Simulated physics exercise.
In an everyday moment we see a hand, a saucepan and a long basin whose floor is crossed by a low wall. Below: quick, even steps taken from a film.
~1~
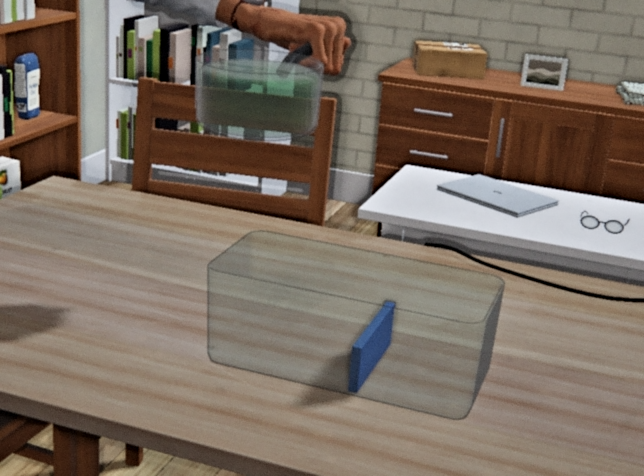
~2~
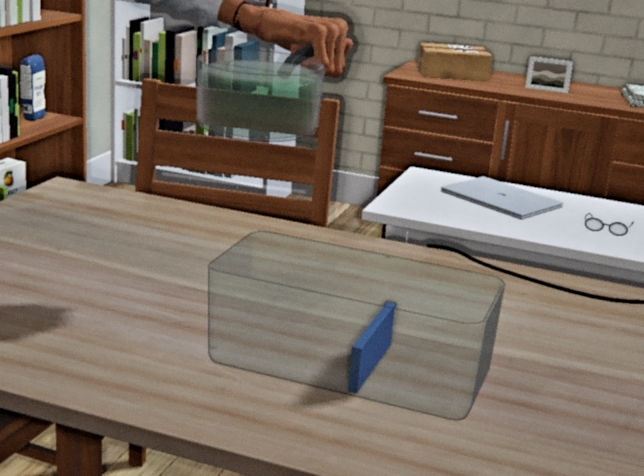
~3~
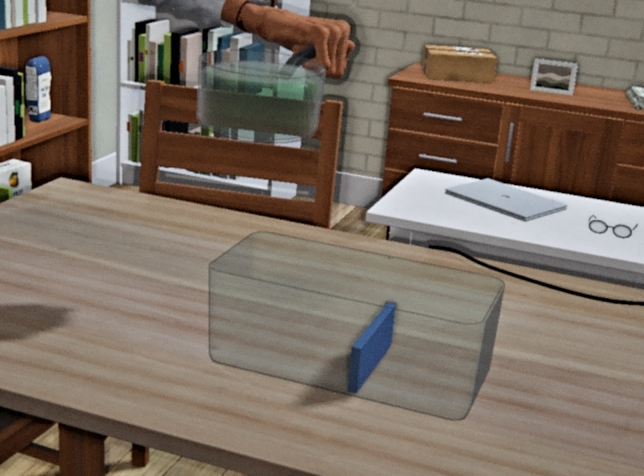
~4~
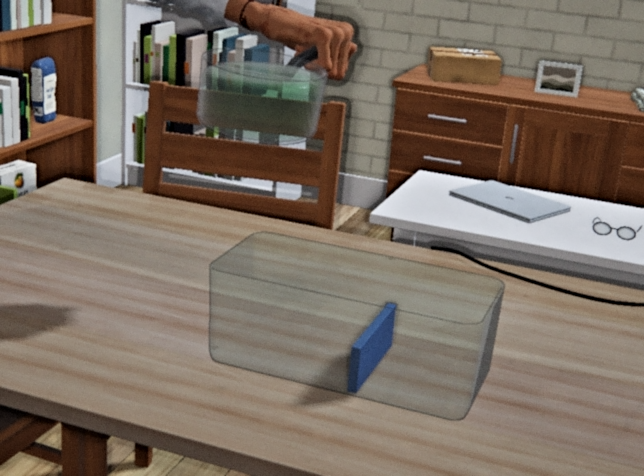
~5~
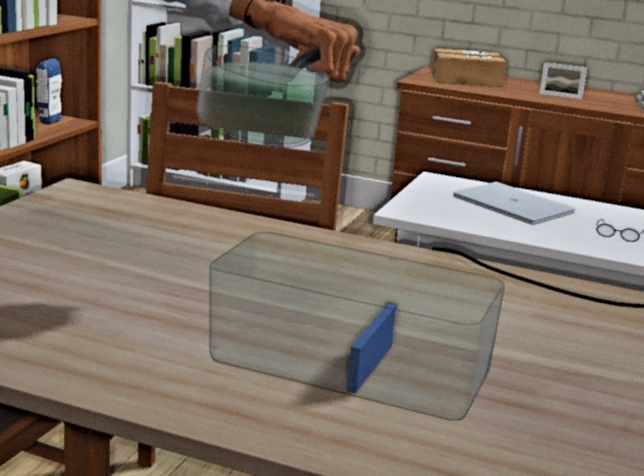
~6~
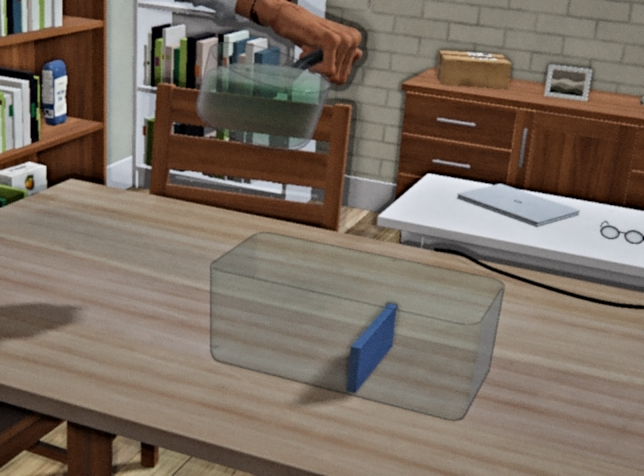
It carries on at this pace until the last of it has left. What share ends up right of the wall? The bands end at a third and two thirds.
I expect what gathers right of the wall to fall within one third to two thirds.
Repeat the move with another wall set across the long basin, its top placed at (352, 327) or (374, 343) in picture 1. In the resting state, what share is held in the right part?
In order, near 65 and 45 in a hundred.
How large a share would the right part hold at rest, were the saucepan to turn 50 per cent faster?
About 30 %.
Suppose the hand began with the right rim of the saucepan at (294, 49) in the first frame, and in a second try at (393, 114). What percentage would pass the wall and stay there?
First try 10 %, second try 90 %.
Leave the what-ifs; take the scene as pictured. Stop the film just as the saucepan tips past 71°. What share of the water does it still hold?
Still holding around 50 %, give or take.
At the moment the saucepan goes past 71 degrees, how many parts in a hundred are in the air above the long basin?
Roughly 40 %.
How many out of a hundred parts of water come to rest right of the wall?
Roughly 40 %.
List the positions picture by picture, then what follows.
In the first picture, it leans 0°; its right rim is at (319, 71); the water meets the walls at (207, 63) and (318, 79); the long basin's rim runs from (230, 249) to (495, 302); the wall's top is at (374, 325).
In the second picture, it leans 1°; its right rim is at (320, 73); the water meets the walls at (208, 64) and (318, 80).
In the third picture, it leans 2°; its right rim is at (321, 76); the water meets the walls at (209, 64) and (320, 82).
In the fourth picture, it leans 5°; its right rim is at (322, 80); the water meets the walls at (212, 65) and (321, 83).
In the fifth picture, it leans 9°; its right rim is at (323, 85); the water meets the walls at (214, 66) and (322, 84).
In the sixth picture, it leans 15°; its right rim is at (325, 92); the water meets the walls at (215, 67) and (326, 86).
A moment on, the saucepan is tipped part way and 48 per cent is still to pour, 7 is left of the wall and 7 right of it.
Next, the saucepan is tipped right over and 7 per cent is still to pour, 40 is left of the wall and 42 right of it.
Then the saucepan is tipped right over and 0 per cent is still to pour, 55 is left of the wall and 42 right of it.
Later the saucepan is tipped right over and 0 per cent is still to pour, 56 is left of the wall and 42 right of it.
In the end 56 per cent lies left of the wall, 42 right of it and 2 outside.
